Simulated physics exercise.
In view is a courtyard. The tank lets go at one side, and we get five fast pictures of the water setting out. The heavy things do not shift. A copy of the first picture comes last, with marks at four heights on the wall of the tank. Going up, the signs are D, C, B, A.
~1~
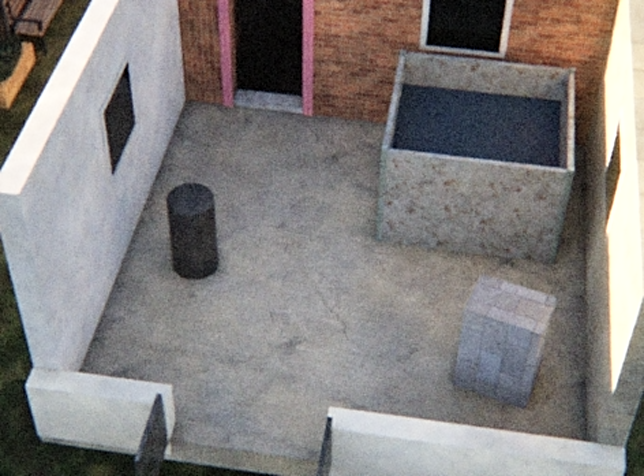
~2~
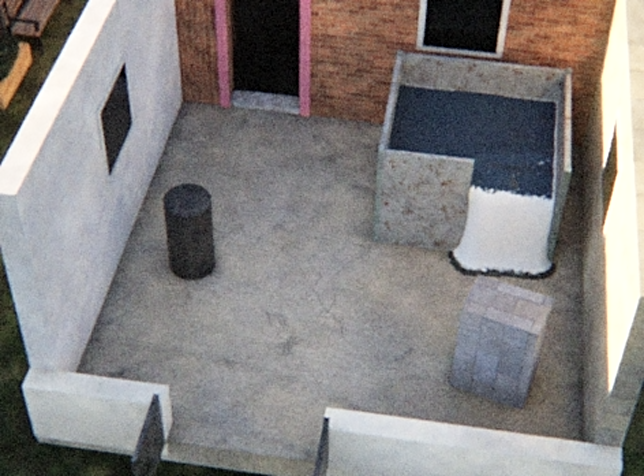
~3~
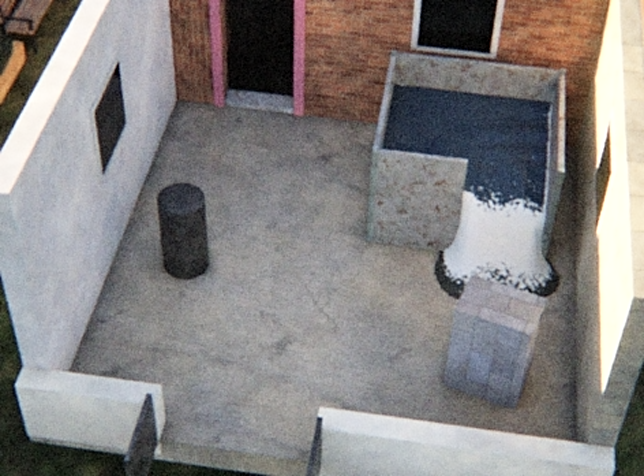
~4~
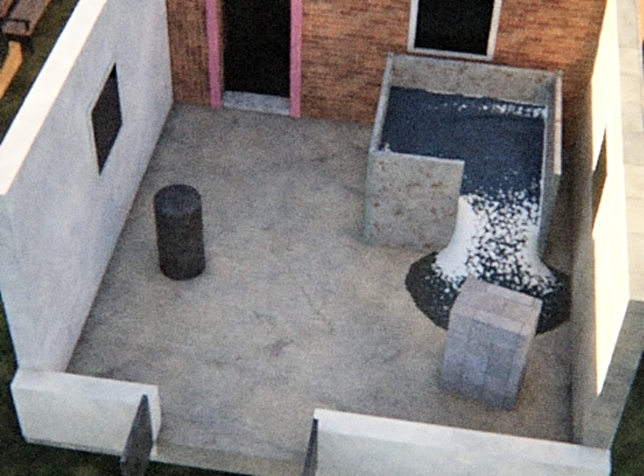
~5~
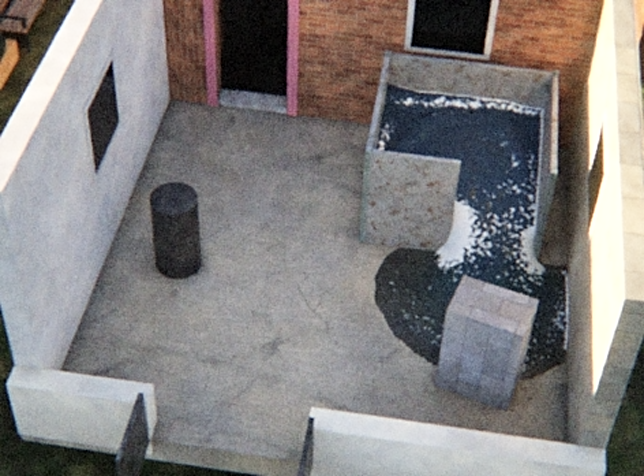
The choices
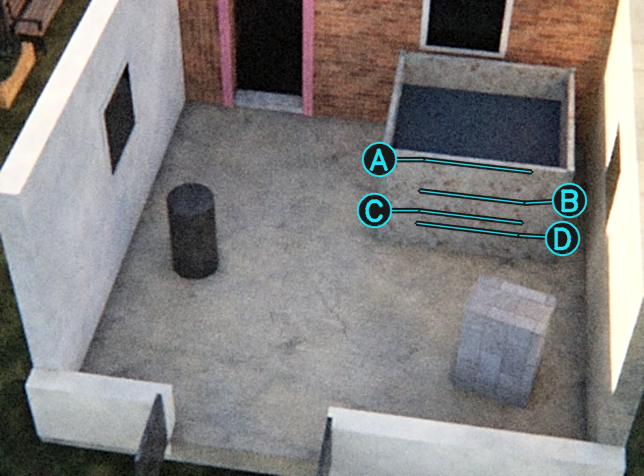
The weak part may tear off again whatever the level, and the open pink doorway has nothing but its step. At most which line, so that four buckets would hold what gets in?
Level C just does it.
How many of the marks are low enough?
Two of the four.
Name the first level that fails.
It is B.
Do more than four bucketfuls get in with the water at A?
Yes, that goes wrong.
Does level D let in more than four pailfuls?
No.
On the marked copy, A at (476, 165); B at (472, 196); C at (469, 216); D at (467, 229); from the bottom up D, C, B, A.
If A is chosen, dozens of bucketfuls pour in.
If B is chosen, about 10 bucketfuls get in.
If C is chosen, a splash gets over, under a bucket.
If D is chosen, nothing gets over.
